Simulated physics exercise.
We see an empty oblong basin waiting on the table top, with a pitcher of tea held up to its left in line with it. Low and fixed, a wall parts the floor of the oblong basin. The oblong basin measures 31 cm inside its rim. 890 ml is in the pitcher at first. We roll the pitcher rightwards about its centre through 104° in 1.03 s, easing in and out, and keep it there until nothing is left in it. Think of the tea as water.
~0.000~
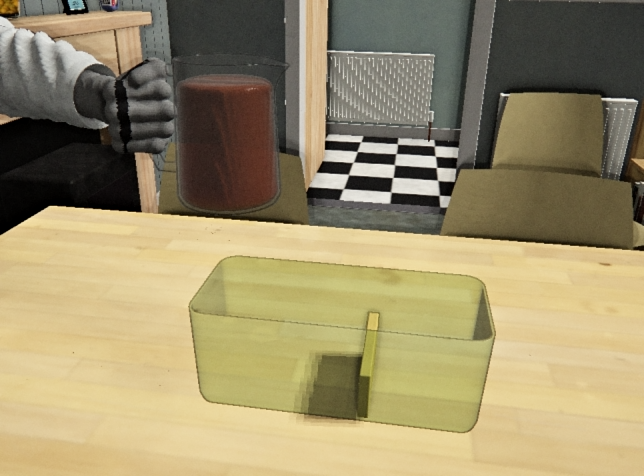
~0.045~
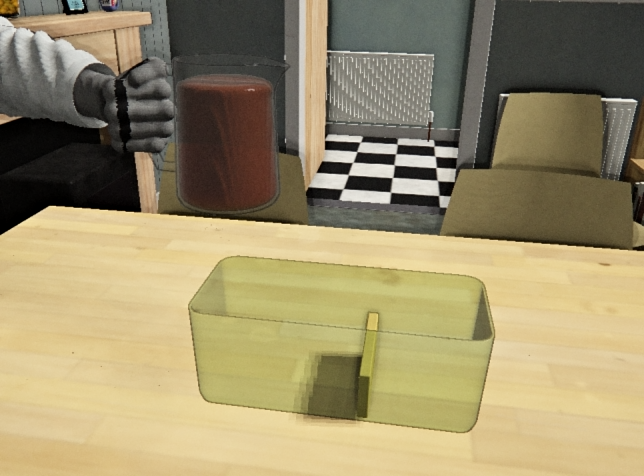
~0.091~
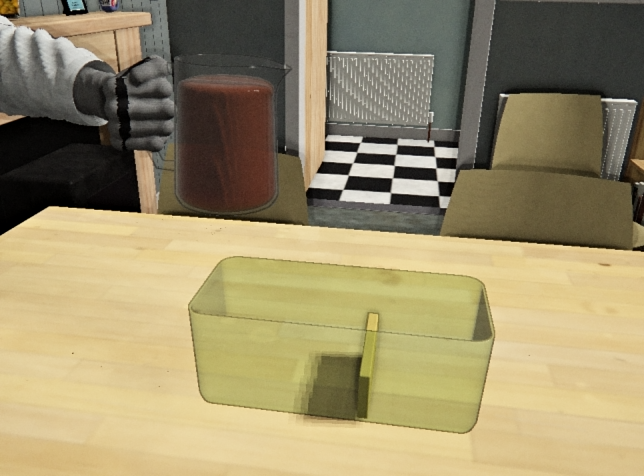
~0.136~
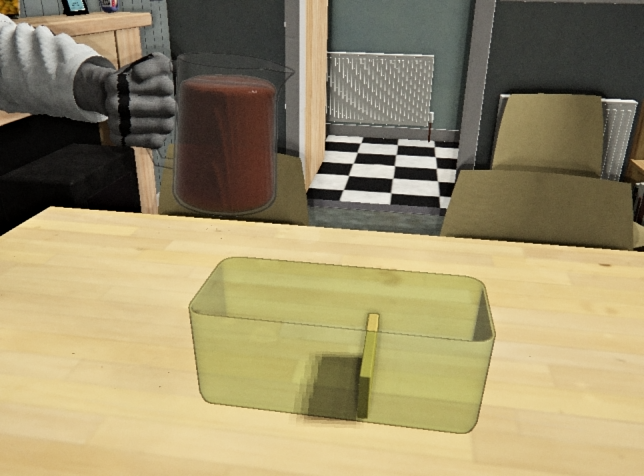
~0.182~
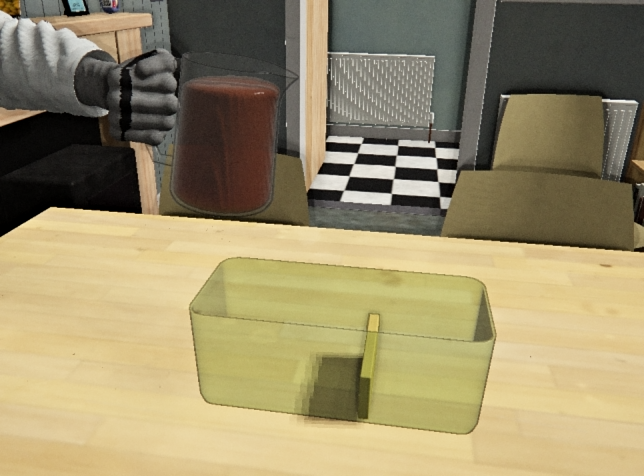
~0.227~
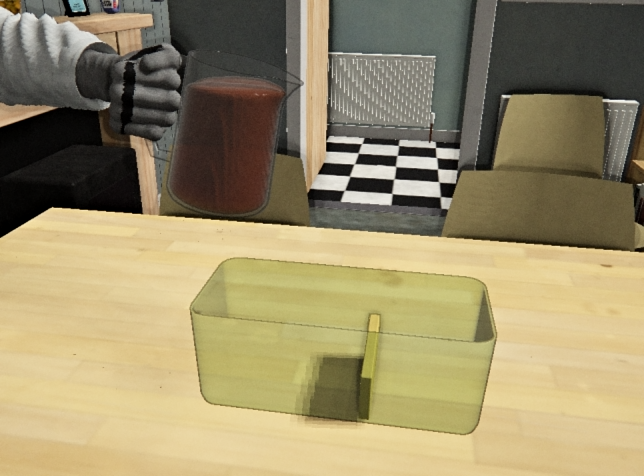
A gloved hand holds a pitcher of tea and slowly tilts it slightly rightwards.
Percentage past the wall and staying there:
58 percent.
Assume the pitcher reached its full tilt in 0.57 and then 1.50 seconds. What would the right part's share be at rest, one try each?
The first try gives around 50 percent, the second around 60 percent.
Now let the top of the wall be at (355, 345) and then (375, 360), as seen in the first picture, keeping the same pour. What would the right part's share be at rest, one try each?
Try 1: 80 %; try 2: 50 %.
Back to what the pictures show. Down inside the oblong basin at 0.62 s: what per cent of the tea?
Near 1 in a hundred.
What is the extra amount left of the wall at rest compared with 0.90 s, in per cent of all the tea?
That amounts to roughly 36 per cent of the whole.
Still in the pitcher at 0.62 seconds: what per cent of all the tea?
Roughly 88 per cent.
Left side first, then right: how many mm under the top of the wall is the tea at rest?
Measured: Left around 40 mm, right around 22 mm.
By 0.62 s the tilt is 68° and 88 per cent is still to pour, 1 is left of the wall and 1 right of it.
By 0.90 s the tilt is 100° and 43 per cent is still to pour, 5 is left of the wall and 28 right of it.
By 1.20 s the tilt is 104° and 9 per cent is still to pour, 26 is left of the wall and 57 right of it.
By 1.53 s the tilt is 104° and 1 per cent is still to pour, 39 is left of the wall and 57 right of it.
At rest 41 per cent lies left of the wall, 58 right of it and 1 outside.
